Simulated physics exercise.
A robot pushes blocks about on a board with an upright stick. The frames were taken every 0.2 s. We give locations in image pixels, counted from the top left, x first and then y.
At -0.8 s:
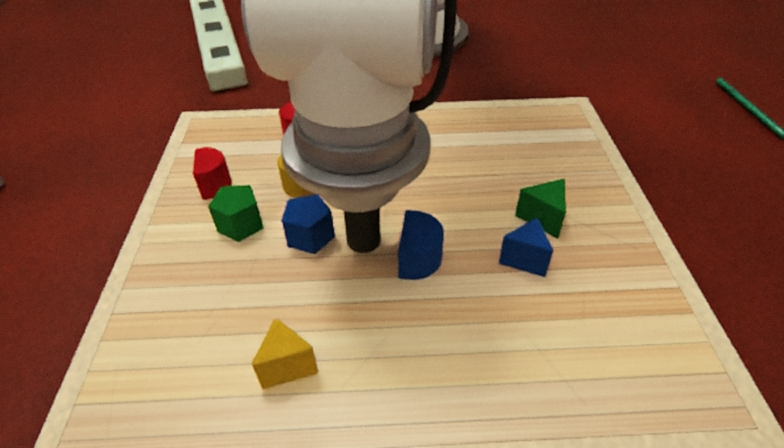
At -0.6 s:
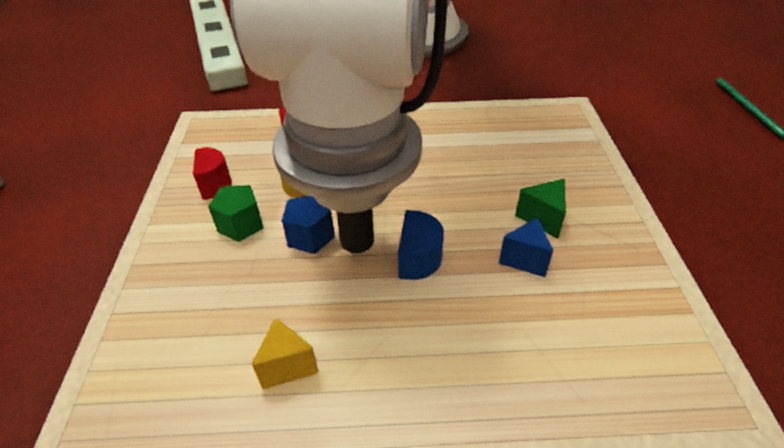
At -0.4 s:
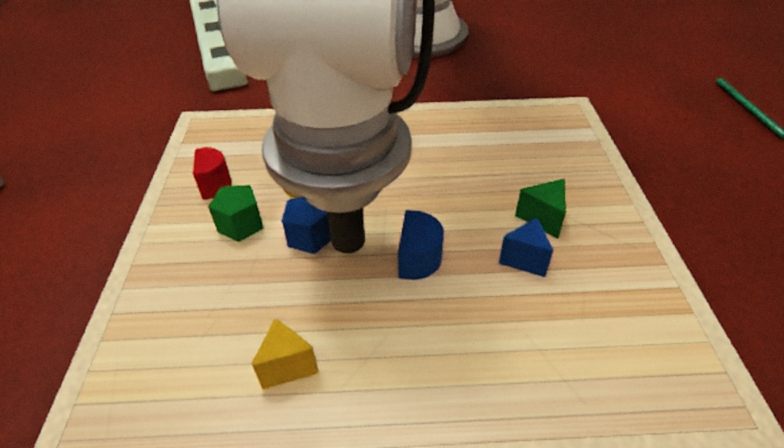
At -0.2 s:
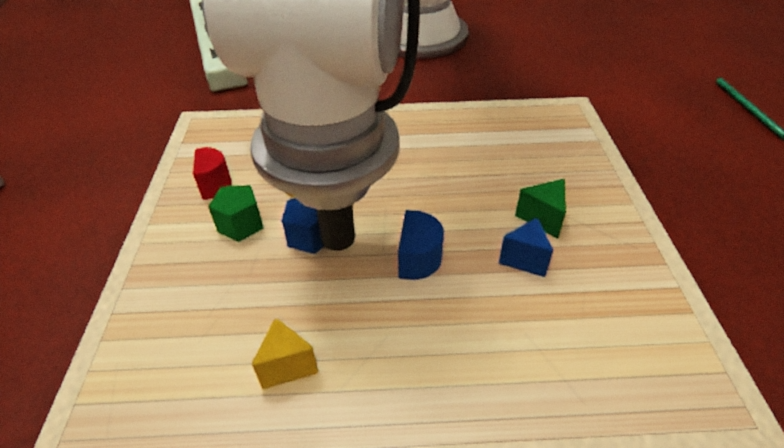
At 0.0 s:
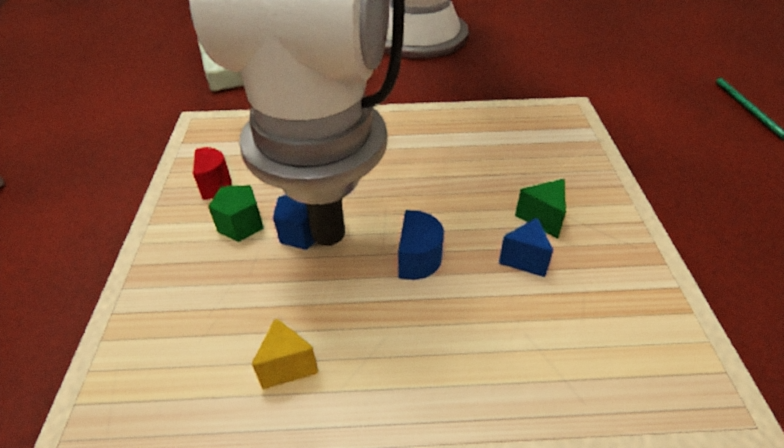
On a pale striped wooden board over a dark red surface, seen from above at a fixed angle, a white and grey robot arm holds a dark upright stick. Red, green and blue blocks sit at left, a blue half-round block mid-board, green and blue triangular ones at right, and a yellow triangle nearer. The arm slides slowly left, and its stick nudges the blue five-sided block slightly left.
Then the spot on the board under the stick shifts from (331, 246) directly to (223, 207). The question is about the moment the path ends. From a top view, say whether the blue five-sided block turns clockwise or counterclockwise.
The block spins clockwise.
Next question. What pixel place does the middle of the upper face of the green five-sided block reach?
The middle of its top is at (176, 190).
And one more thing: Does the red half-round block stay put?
Short answer: No.
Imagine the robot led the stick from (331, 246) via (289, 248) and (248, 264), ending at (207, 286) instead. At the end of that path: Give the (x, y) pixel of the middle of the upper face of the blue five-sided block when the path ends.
In the picture, that point is around (272, 197).
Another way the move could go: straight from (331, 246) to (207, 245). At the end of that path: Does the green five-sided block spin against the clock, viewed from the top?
Short answer: Yes.
The first path, step by step. One third of the way, stick (290, 219); green five-sided block (212, 194), turned 15° anticlockwise; blue five-sided block (259, 191).
Two thirds of the way, stick (253, 206); green five-sided block (191, 189), turned 75° anticlockwise; blue five-sided block (234, 173), turned 20° clockwise.
At the end, stick (219, 194); red half-round block (194, 143); green five-sided block (176, 190), turned 80° anticlockwise; blue five-sided block (218, 158), turned 45° clockwise; yellow cylinder in place.
